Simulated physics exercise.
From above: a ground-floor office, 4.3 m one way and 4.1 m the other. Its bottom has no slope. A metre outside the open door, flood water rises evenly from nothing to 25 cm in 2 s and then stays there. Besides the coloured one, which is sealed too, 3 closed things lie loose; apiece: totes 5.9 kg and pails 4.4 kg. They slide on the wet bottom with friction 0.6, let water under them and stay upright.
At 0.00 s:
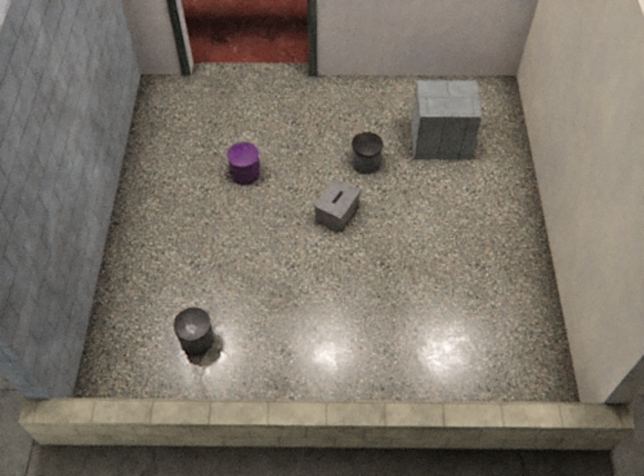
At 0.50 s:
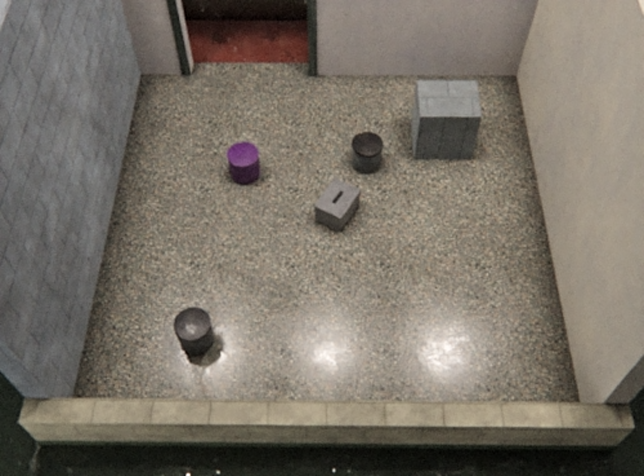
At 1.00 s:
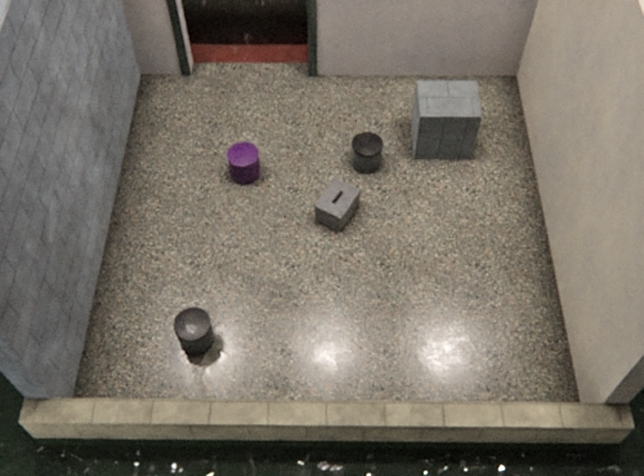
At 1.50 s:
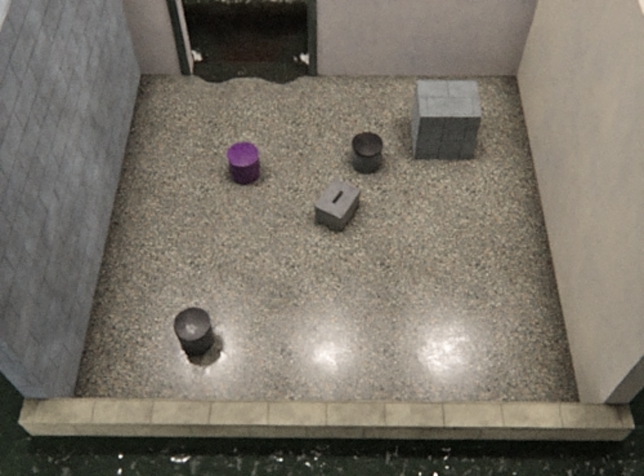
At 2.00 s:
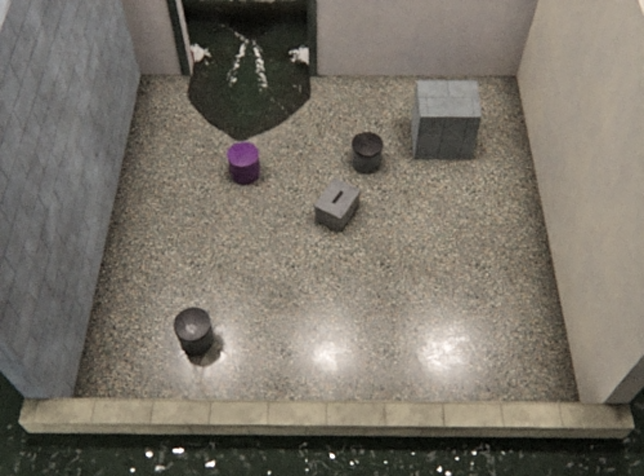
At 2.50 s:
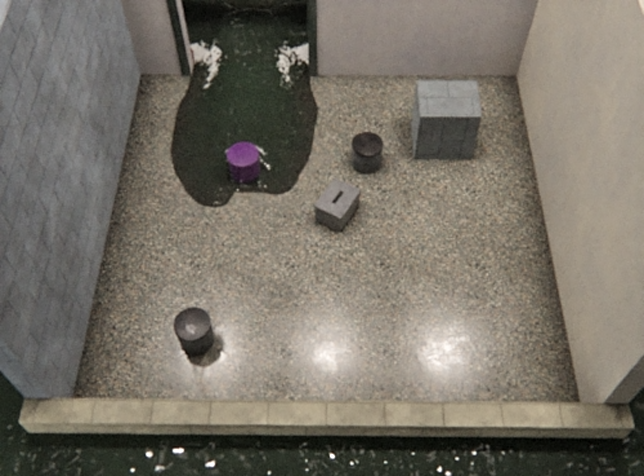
At first, a purple pail, two dark pails, a grey box and a larger block sit on the dry speckled floor of a room with an open doorway. Dark water rises outside, then pours through the doorway and spreads across the floor around the purple pail, while every object stays in place.
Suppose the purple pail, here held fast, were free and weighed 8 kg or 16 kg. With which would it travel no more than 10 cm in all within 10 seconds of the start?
I expect that neither load is enough.
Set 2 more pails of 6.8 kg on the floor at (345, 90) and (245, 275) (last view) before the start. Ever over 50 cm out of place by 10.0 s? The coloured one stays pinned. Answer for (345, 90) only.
Answer: Under.
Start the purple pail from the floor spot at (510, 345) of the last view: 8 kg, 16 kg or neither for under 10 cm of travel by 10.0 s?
Only the larger holds.
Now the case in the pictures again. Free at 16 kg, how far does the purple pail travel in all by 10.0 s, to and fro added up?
About 20 cm.
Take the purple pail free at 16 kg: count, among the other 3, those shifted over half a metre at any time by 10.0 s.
That makes 3.
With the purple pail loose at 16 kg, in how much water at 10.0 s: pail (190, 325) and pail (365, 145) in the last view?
Roughly 8 and 9 cm.
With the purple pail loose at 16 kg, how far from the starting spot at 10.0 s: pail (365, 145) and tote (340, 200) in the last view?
In turn: 120 cm, 250 cm.
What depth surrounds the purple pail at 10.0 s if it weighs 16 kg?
Roughly 11 cm.
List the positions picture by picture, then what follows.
The purple pail at (243, 154), on the bottom; 0.0 m2 under water; 0 of 4 have shifted, in the first frame.
The purple pail at (243, 154), on the bottom; 0.0 m2 under water; 0 of 4 have shifted, in the second frame.
The purple pail at (243, 154), on the bottom; 0.0 m2 under water; 0 of 4 have shifted, in the third frame.
The purple pail at (243, 154) rests on the ground; 0.0 m2 under water; 0 of 4 have shifted, in the fourth frame.
The purple pail at (243, 154) rests on the ground; 0.9 m2 under water; 0 of 4 have shifted, in the fifth frame.
The purple pail at (243, 154) rests on the ground; 2.1 m2 under water; 0 of 4 have shifted, in the sixth frame.
After 3.5 s the purple pail would be 72 cm from its start with 8 kg and 16 cm from its start with 16 kg; 7 cm of water round it then.
After 4.5 s the purple pail would be 122 cm from its start with 8 kg and 19 cm from its start with 16 kg; 7 cm of water round it then.
After 7.0 s the purple pail would be 165 cm from its start with 8 kg and 19 cm from its start with 16 kg; 7 cm of water round it then.
After 10.0 s the purple pail would be 289 cm from its start with 8 kg and 19 cm from its start with 16 kg; 11 cm of water round it then.
